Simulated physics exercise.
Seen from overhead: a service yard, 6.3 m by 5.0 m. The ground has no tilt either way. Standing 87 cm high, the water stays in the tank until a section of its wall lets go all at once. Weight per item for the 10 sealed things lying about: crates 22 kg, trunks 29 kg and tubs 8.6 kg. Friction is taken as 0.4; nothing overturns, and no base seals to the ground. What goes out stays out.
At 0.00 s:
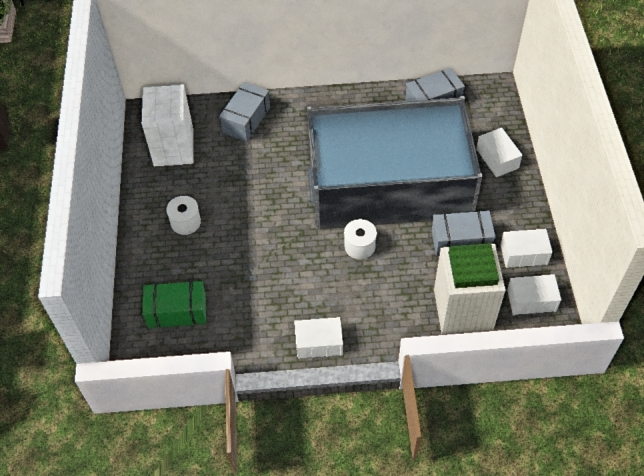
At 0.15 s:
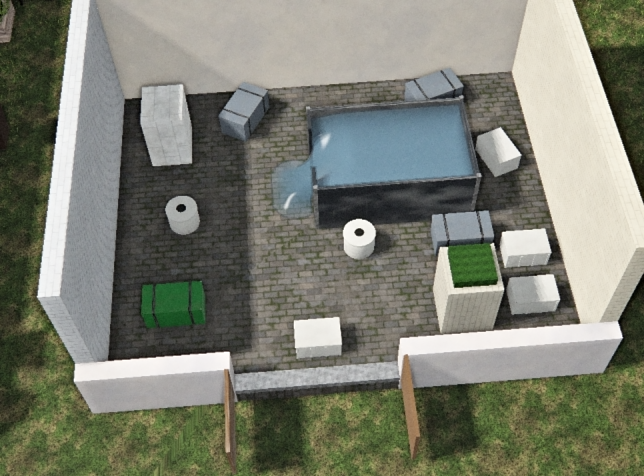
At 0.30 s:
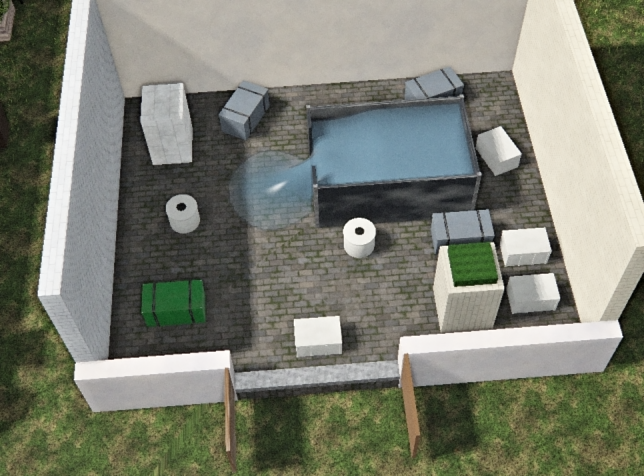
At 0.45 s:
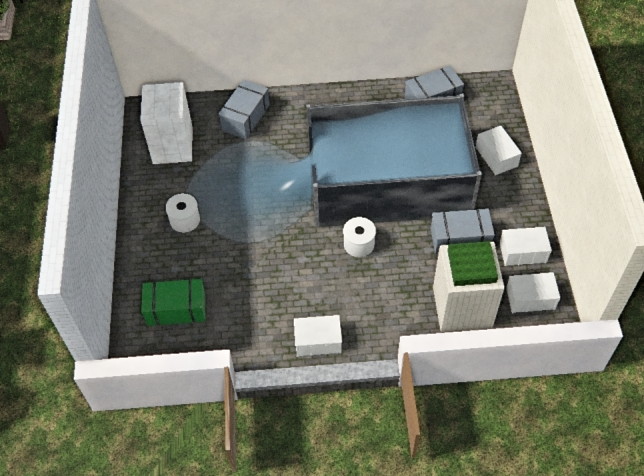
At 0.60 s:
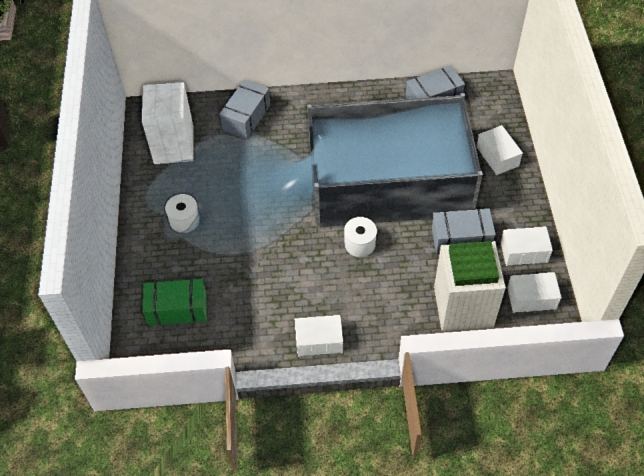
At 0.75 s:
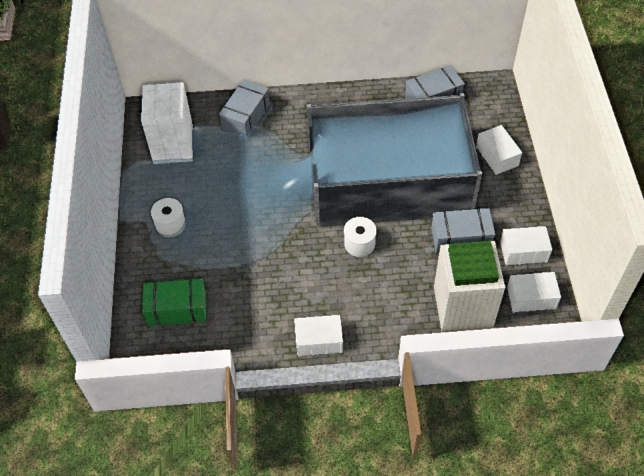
Water pouring from the left side of a raised pool, spreading leftward across a walled paved yard and shifting a white tub slightly.
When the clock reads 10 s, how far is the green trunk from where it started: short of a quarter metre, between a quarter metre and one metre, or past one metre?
I'd bet it heads off a long way.
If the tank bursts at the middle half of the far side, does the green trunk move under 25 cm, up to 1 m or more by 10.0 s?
In that scenario the green trunk would have been washed far off.
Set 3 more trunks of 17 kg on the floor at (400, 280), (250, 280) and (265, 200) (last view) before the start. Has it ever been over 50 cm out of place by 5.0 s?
Going through them in the order asked, they come out shy of the mark, clear of the mark and clear of the mark.
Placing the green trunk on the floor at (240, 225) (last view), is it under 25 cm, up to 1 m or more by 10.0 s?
From that spot, it is pushed far off.
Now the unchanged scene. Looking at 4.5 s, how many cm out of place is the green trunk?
250 cm or so by then.
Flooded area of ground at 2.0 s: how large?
At that time the wet patch spans about 15 m2.
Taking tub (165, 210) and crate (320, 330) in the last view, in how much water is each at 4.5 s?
Roughly 9 and 2 cm.
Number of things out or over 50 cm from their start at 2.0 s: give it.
I count 1 of them.
After 2.0 s the green trunk is near (171, 318), 0.3 m from its start, aground; 0 of 10 are out; 1 afloat.
After 4.5 s the green trunk is near (359, 298), 2.5 m from its start, aground; 0 of 10 are out; 1 afloat.
After 7.0 s the green trunk is near (392, 280), 2.9 m from its start, aground; 0 of 10 are out; 4 afloat.
After 10.0 s the green trunk is near (419, 236), 3.5 m from its start, afloat; 0 of 10 are out; 8 afloat.
